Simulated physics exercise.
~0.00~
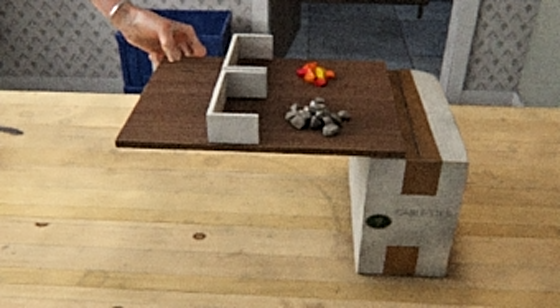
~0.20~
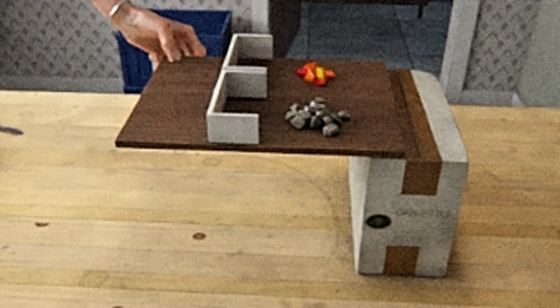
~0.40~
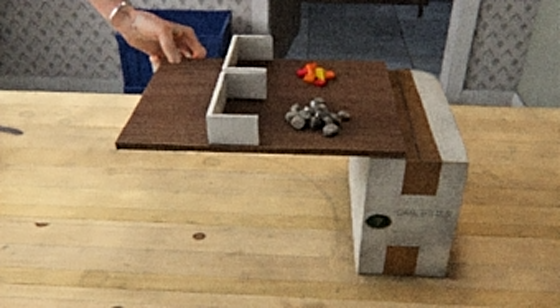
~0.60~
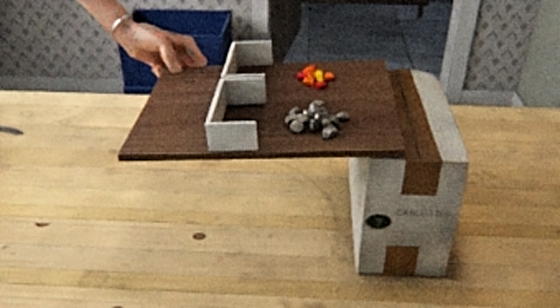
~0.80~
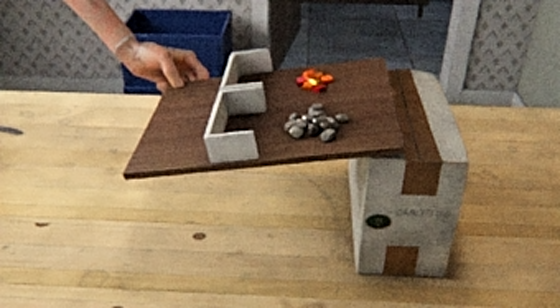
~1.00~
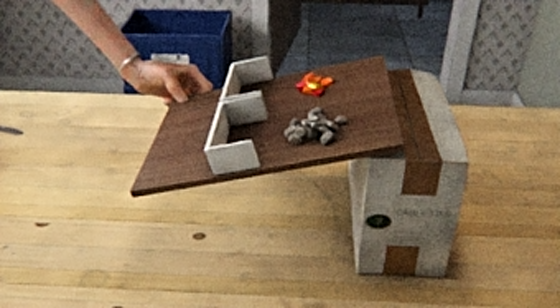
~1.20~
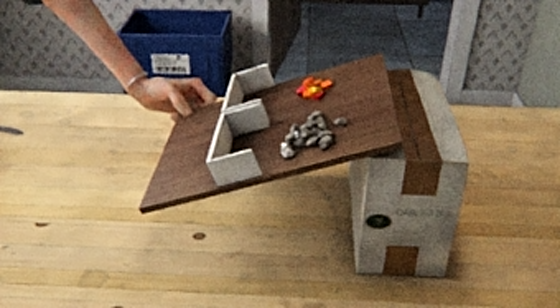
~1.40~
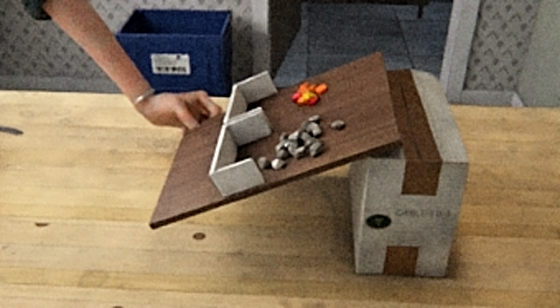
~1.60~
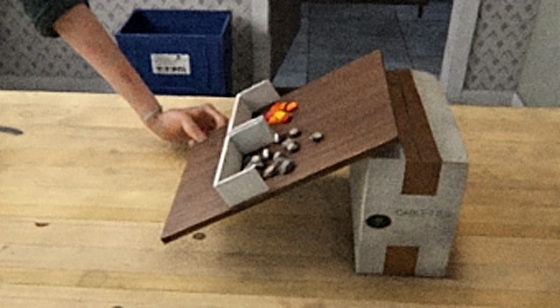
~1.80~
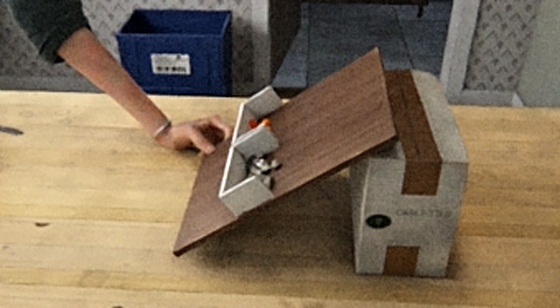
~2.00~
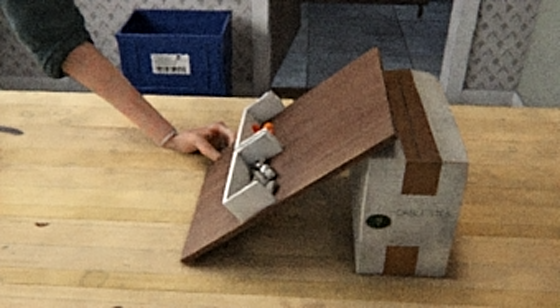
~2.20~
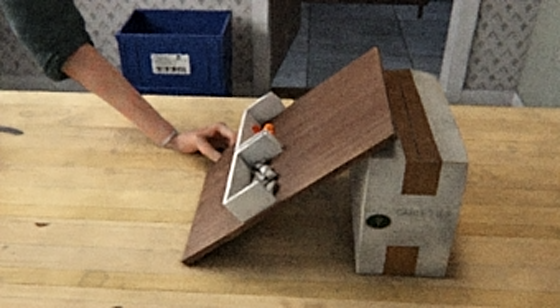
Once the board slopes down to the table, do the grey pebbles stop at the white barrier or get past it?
The grey pebbles stop at the white barrier, and the orange and red pieces behind them also stop at theirs.
A hand lowers a brown board into a ramp, and both piles slide to white barriers.
